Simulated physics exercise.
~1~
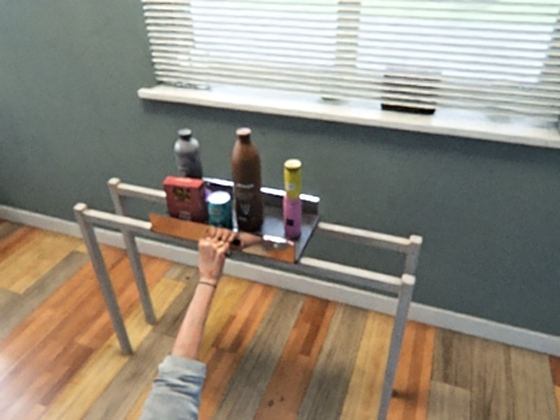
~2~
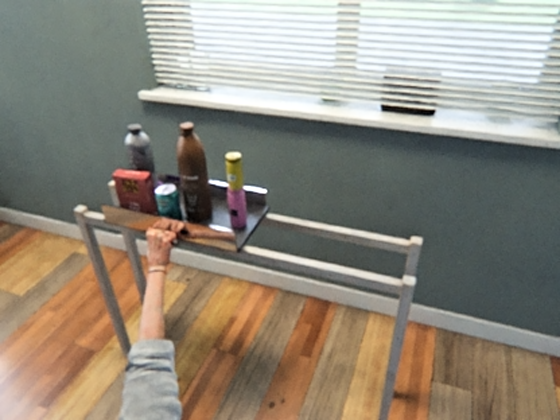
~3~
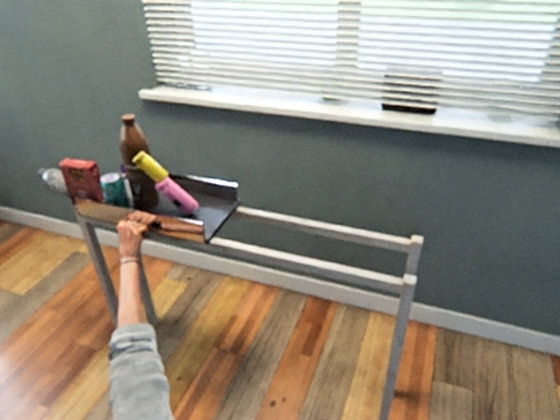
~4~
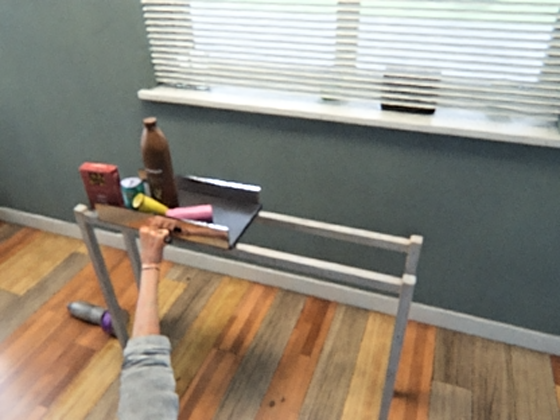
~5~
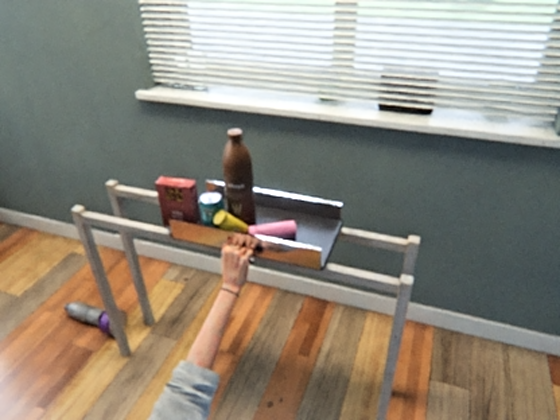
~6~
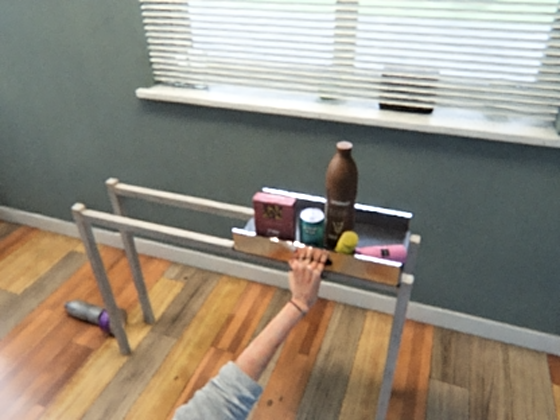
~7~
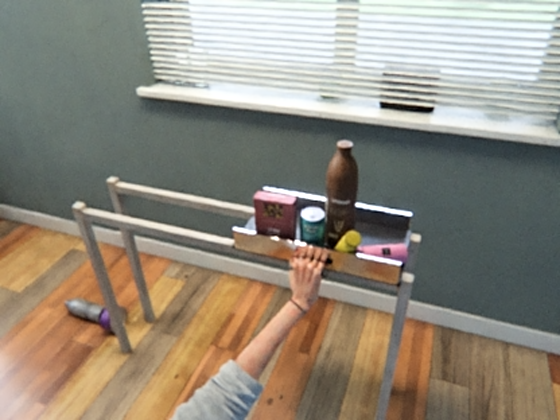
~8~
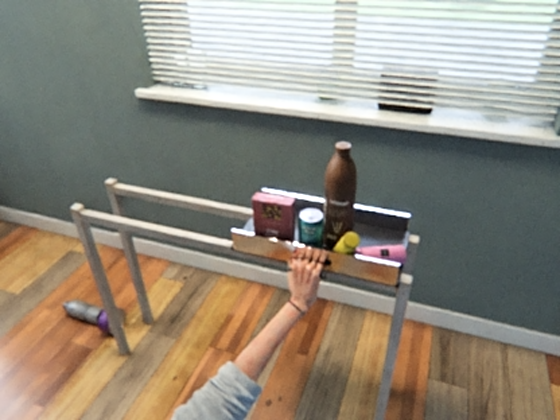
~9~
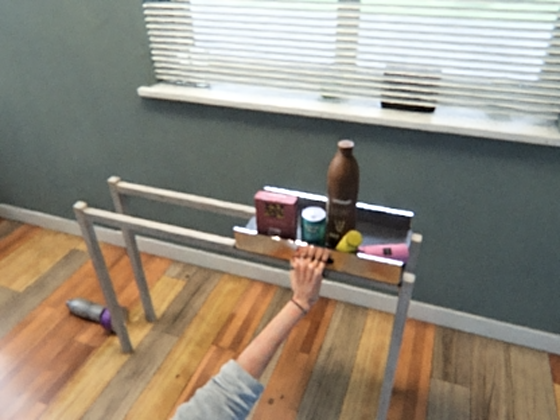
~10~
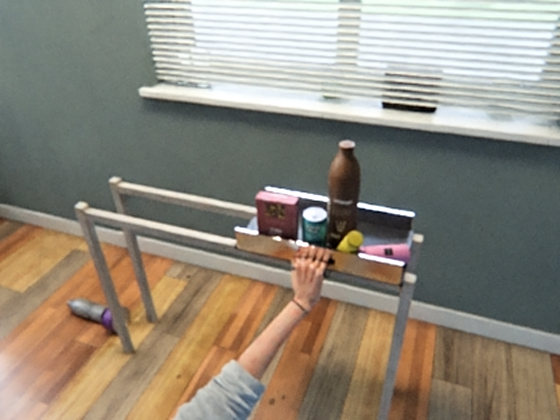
A hand sliding a loaded tray left along a rack, the grey bottle falling to the floor, then pushing it right and stopping.
